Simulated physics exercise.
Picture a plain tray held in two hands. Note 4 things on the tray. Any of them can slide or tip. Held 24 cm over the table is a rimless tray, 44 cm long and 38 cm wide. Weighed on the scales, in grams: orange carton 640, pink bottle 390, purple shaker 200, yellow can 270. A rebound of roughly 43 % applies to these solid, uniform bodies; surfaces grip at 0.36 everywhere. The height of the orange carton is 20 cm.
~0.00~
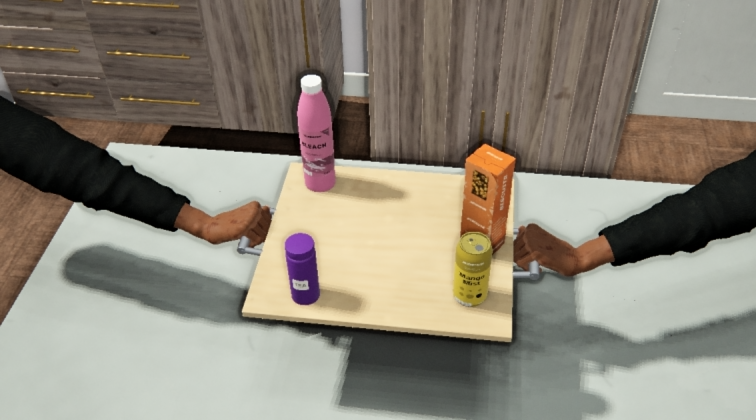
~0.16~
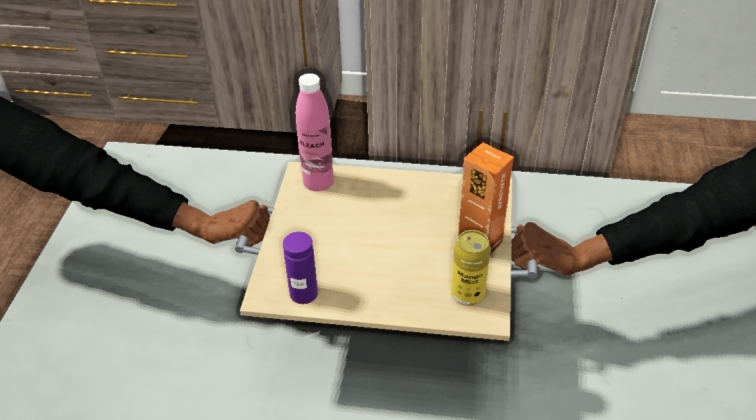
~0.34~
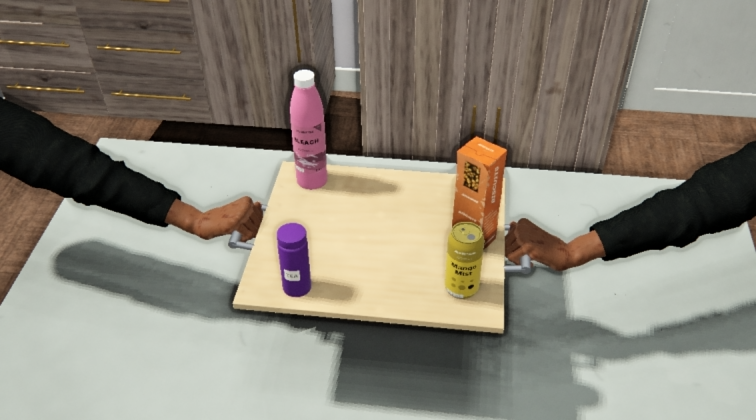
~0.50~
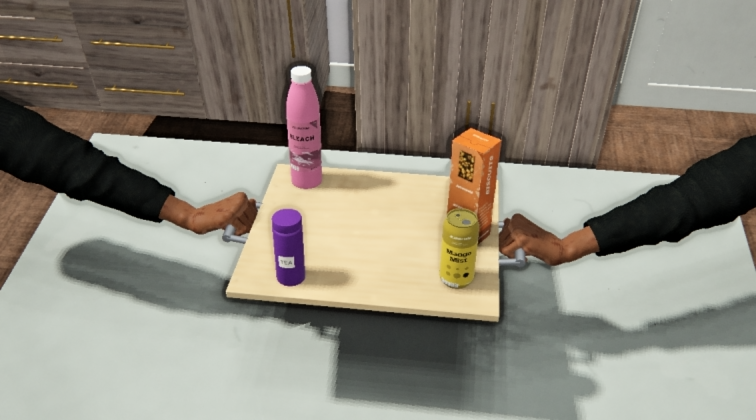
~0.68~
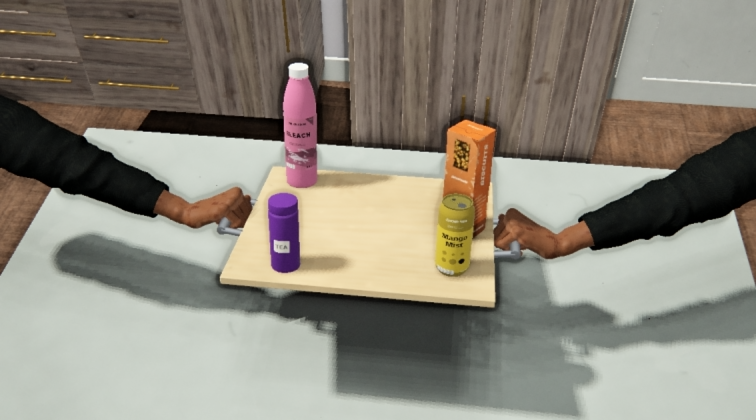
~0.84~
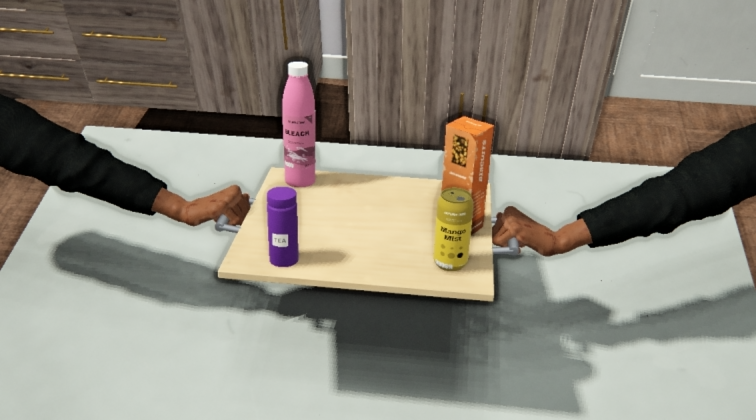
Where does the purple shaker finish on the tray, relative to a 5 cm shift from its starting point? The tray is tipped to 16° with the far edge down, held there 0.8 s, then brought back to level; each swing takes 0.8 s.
It finishes inside that mark.
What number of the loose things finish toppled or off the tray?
Count: 1.
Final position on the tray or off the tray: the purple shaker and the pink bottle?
Purple shaker: In bounds; pink bottle: Out of bounds.
By 1.34 s, tilt 16°, far edge down; pink bottle now off the tray.
By 1.54 s, tilt 16°, far edge down.
By 1.74 s, purple shaker resting near (283, 226).
By 2.24 s, tilt 3°, far edge down.
When it is over (3.0 s), off the tray, pink bottle; the other 3 within 5 cm of the start. End places, in pixels of the last picture, purple shaker near (283, 251).
